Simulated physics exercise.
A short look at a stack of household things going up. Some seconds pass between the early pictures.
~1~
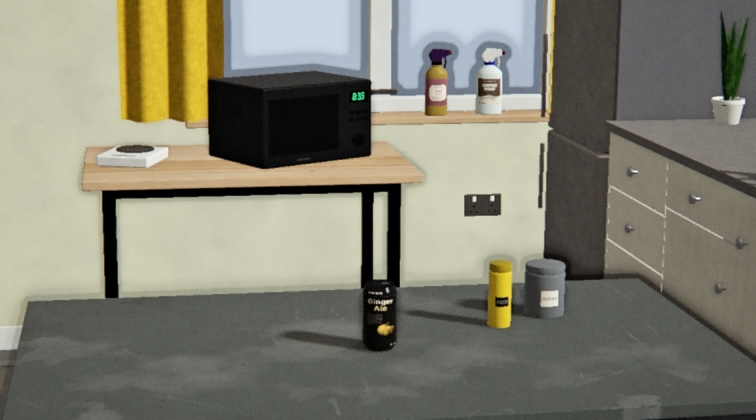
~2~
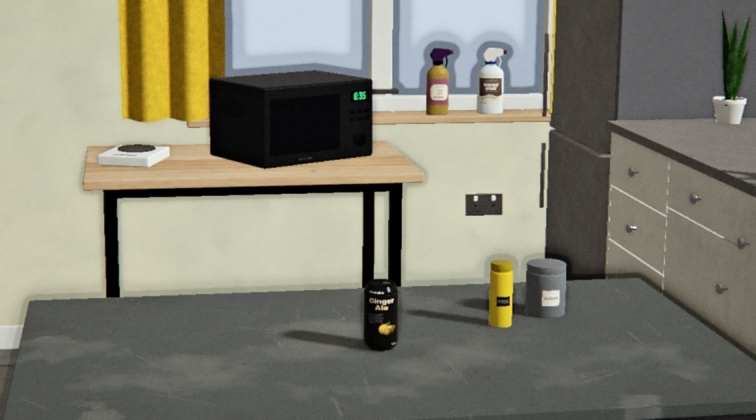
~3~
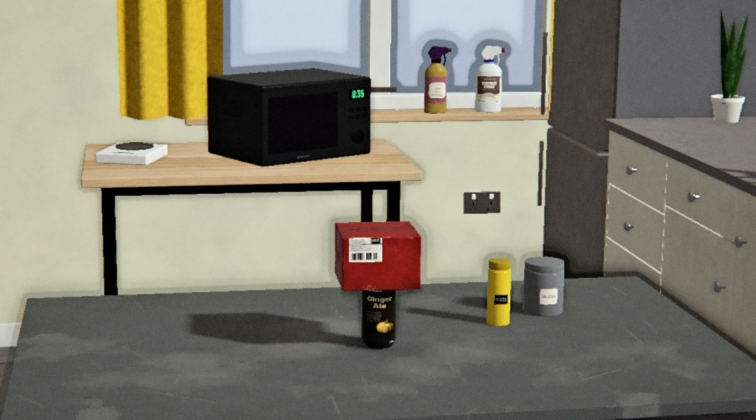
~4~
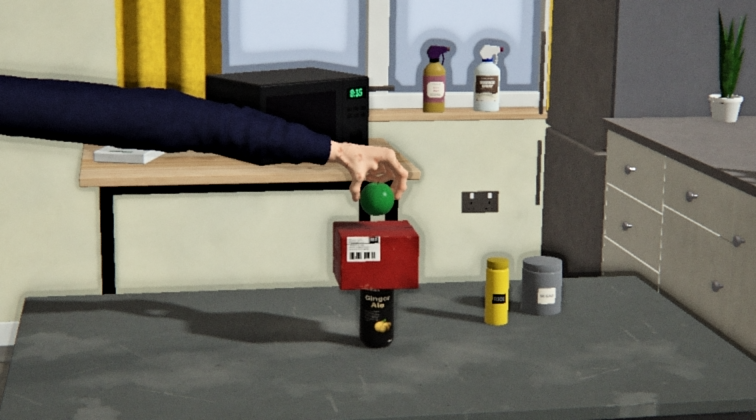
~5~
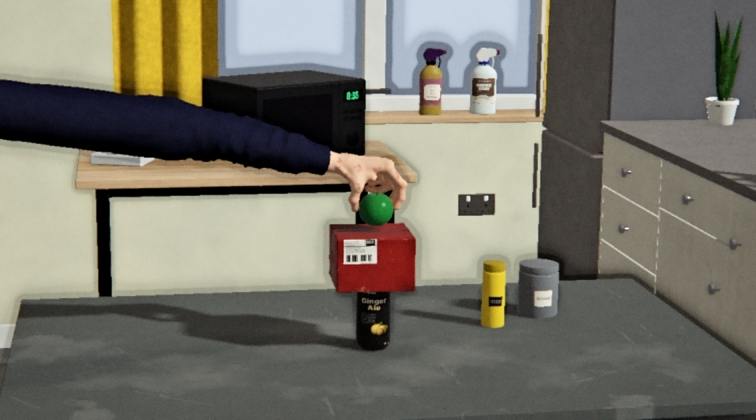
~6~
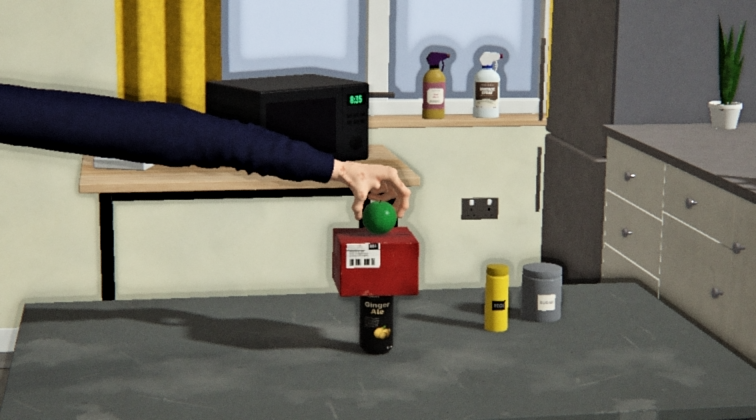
A red box appears on a dark can, then a hand lowers a green apple onto it.
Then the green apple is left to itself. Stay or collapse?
Outcome: The pile stays up.
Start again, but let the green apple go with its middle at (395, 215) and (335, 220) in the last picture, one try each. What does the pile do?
In the first case it stays up; in the second case it gives way.
Then, 0.90 s on from there, no change.
Then, 2.10 s on from there, green apple resting near (379, 218).
In the end, all 5 unmoved. At the end, from the last picture's camera, green apple near (379, 218). The pile holds.
